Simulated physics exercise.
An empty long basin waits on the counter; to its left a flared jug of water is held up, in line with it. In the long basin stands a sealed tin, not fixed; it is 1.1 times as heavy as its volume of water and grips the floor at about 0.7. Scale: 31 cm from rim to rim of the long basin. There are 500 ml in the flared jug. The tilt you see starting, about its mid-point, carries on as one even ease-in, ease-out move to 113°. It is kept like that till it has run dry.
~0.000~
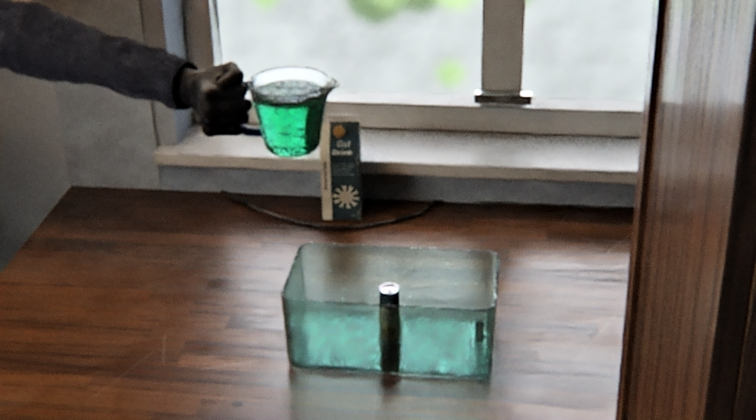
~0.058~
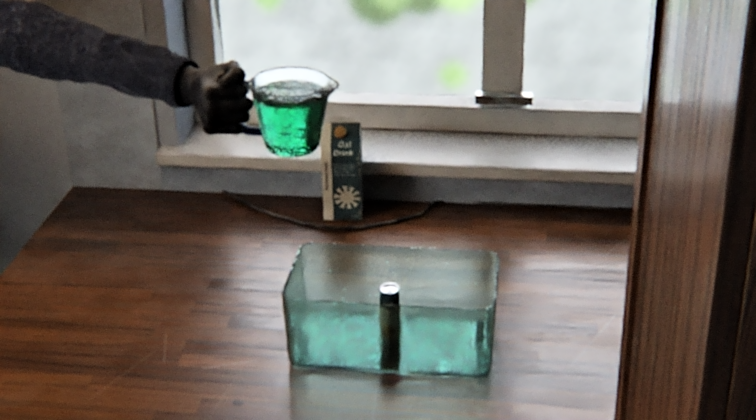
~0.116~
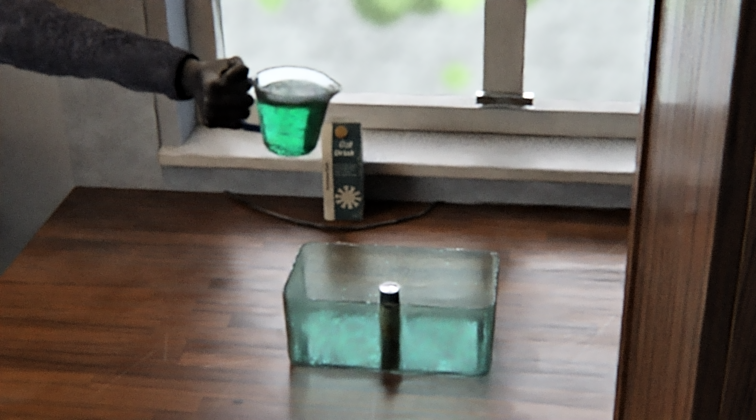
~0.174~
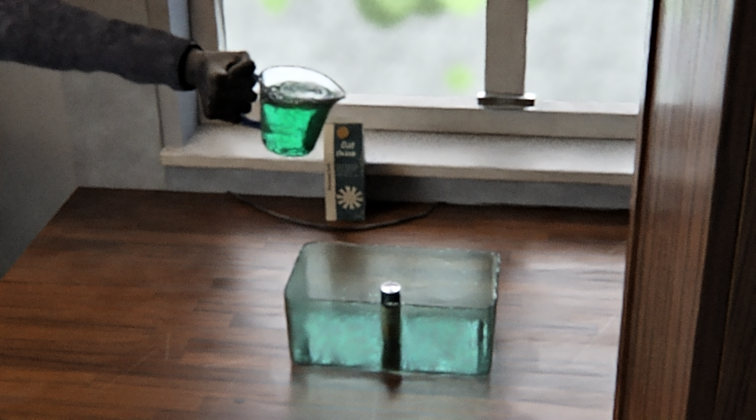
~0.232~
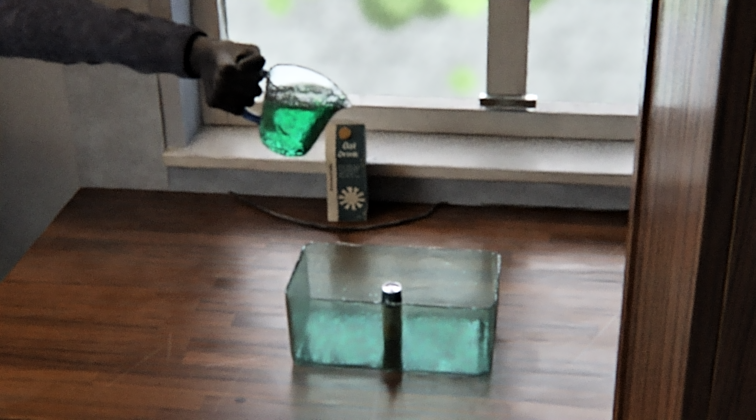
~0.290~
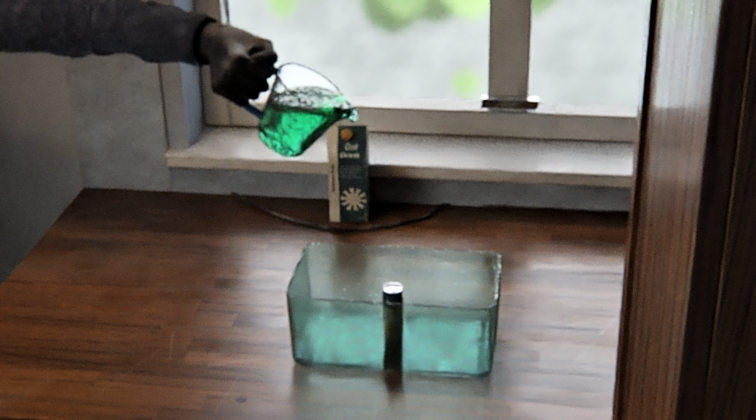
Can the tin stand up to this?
The tin keeps standing.
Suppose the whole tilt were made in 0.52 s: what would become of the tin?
The tin falls.
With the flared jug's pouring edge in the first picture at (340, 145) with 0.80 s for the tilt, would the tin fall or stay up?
Then it topples.
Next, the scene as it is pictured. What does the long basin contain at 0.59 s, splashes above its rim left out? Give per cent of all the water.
About 18 per cent.
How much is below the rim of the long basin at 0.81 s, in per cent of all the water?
Some 80 per cent.
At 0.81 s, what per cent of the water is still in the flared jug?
Near 2 in a hundred.
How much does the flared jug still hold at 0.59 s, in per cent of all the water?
About 38 per cent.
Then, 0.59 s in, the tilt is 95° and 37 per cent is still to pour; the tin stands where it began.
Then, 0.81 s in, the tilt is 113° and 2 per cent is still to pour; the tin stands where it began.
Then, 1.05 s in, the tilt is 113° and 0 per cent is still to pour; the tin stands 1 cm from where it began.
Then, 1.30 s in, the tilt is 113° and 0 per cent is still to pour; the tin stands 1 cm from where it began.
Finally, the tin stands 1 cm from where it began.
